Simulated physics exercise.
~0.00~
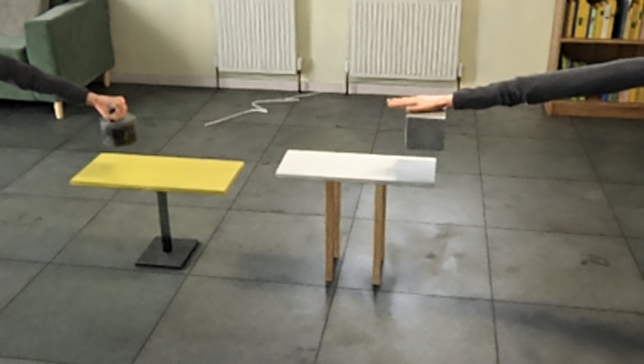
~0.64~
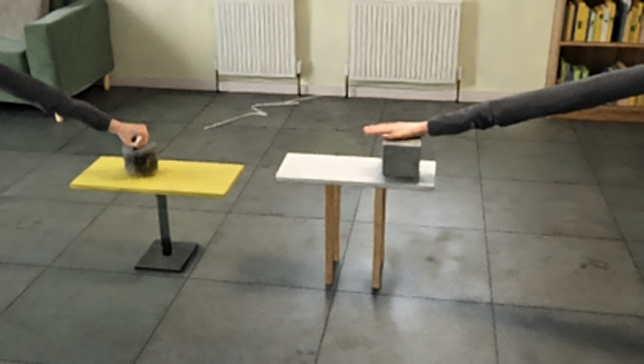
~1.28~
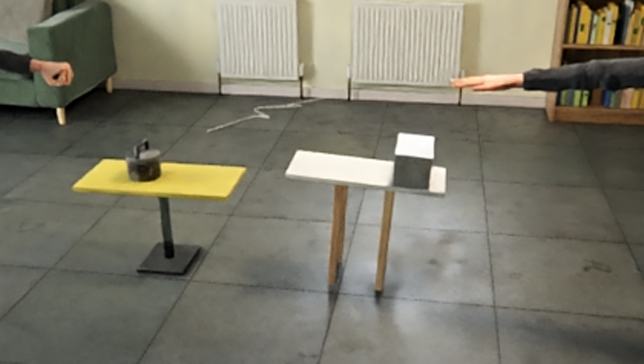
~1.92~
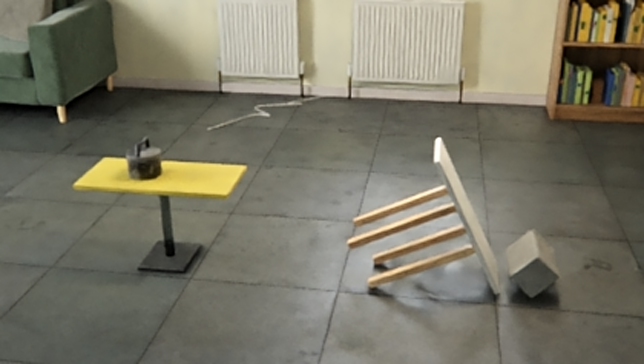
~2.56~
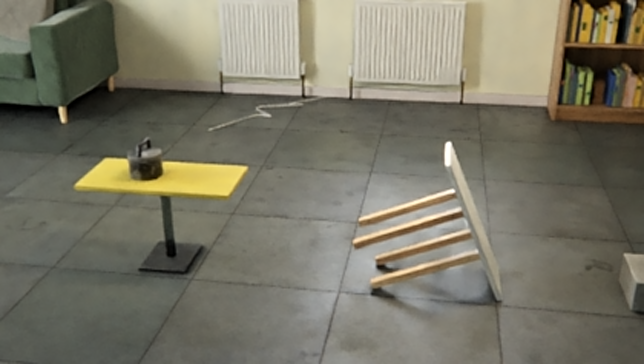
A grey block in a hand at the right and a dark, rounded object in a hand at the left come down over two narrow tables on a dark tiled floor, viewed from slightly above with radiators behind. The dark object is set on the yellow table with a single black post, and the block near the right end of the white one with wooden legs. Both hands let go and draw back. The white table tips to the right, and the block slides off and tumbles away. The white table ends toppled on its side, while the yellow one stands steady, still holding its object.
